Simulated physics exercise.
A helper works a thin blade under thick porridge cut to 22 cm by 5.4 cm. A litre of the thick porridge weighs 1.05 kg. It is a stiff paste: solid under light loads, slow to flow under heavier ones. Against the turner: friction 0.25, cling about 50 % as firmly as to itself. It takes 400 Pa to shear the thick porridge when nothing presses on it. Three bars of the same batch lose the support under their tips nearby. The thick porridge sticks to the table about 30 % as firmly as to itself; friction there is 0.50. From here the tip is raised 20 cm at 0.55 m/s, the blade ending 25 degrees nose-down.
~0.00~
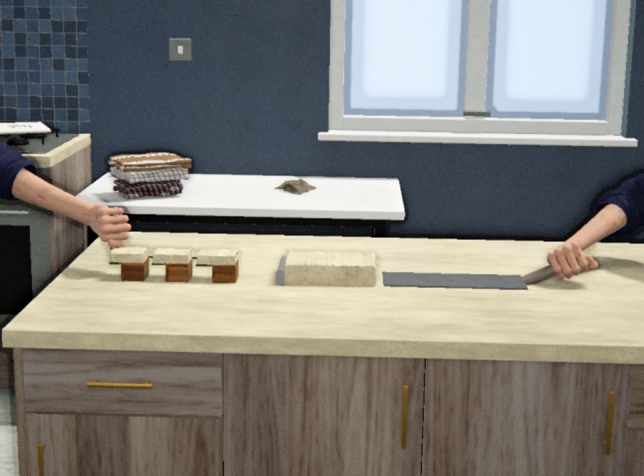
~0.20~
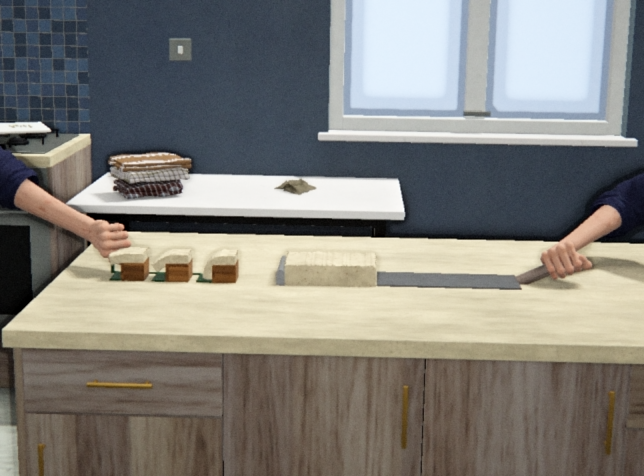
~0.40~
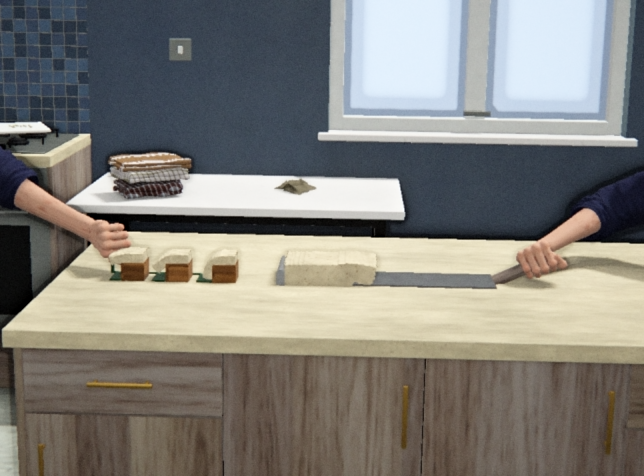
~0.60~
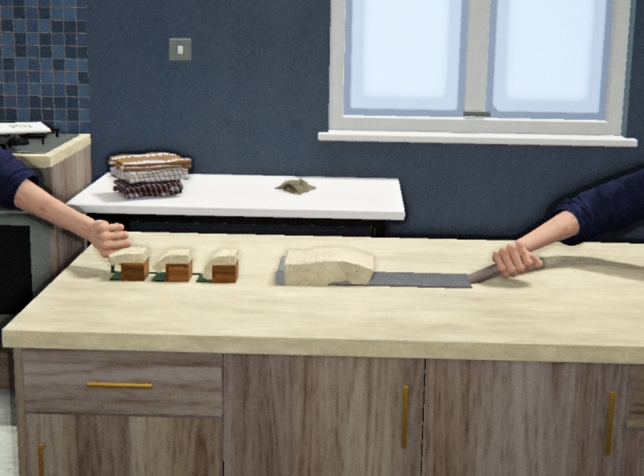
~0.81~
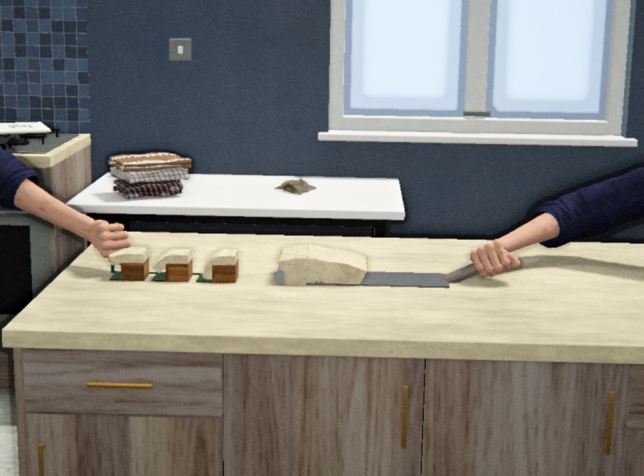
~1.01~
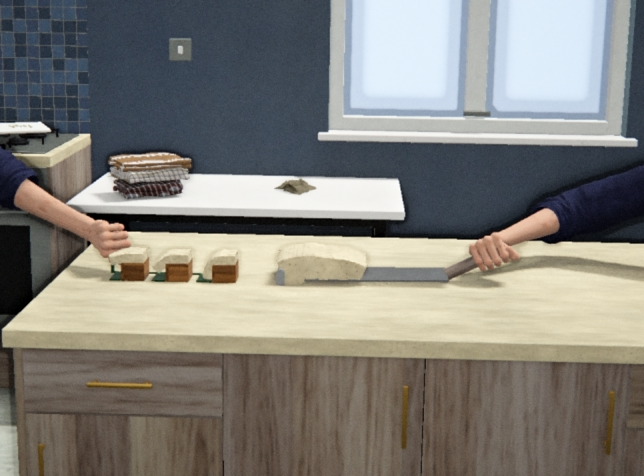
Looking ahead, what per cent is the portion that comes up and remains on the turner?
Expect roughly 63 %.
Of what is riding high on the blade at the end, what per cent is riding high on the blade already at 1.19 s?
About 80 %.
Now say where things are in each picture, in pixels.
The first frame shows handle end of the blade at (528, 290), not yet moved; top of the thick porridge at (358, 266); bar tips down by 0, 0, 0 (left to right).
The second frame shows handle end of the blade at (521, 289), moved 1.5 cm; top of the thick porridge at (358, 266); bar tips down by 8 mm, 2.3 cm, 4.4 cm (left to right).
The third frame shows handle end of the blade at (496, 289), moved 7.6 cm; top of the thick porridge at (353, 263); bar tips down by 8 mm, 2.6 cm, 4.4 cm (left to right).
The fourth frame shows handle end of the blade at (472, 288), moved 14 cm; top of the thick porridge at (336, 261); bar tips down by 9 mm, 2.7 cm, 4.4 cm (left to right).
The fifth frame shows handle end of the blade at (449, 288), moved 19 cm; top of the thick porridge at (306, 257); bar tips down by 9 mm, 2.7 cm, 4.4 cm (left to right).
The sixth frame shows handle end of the blade at (448, 282), moved 19 cm; top of the thick porridge at (310, 255); bar tips down by 9 mm, 2.7 cm, 4.4 cm (left to right).
After 1.19 s, the tip is 10 cm up.
After 1.40 s, the tip is 20 cm up and 63 % is riding high on the blade.
After 1.62 s, the tip is 20 cm up and 63 % is riding high on the blade.
After 1.83 s, the tip is 20 cm up and 63 % is riding high on the blade.
After 1.93 s, at the end, the tip is 20 cm up and 63 % is riding high on the blade.
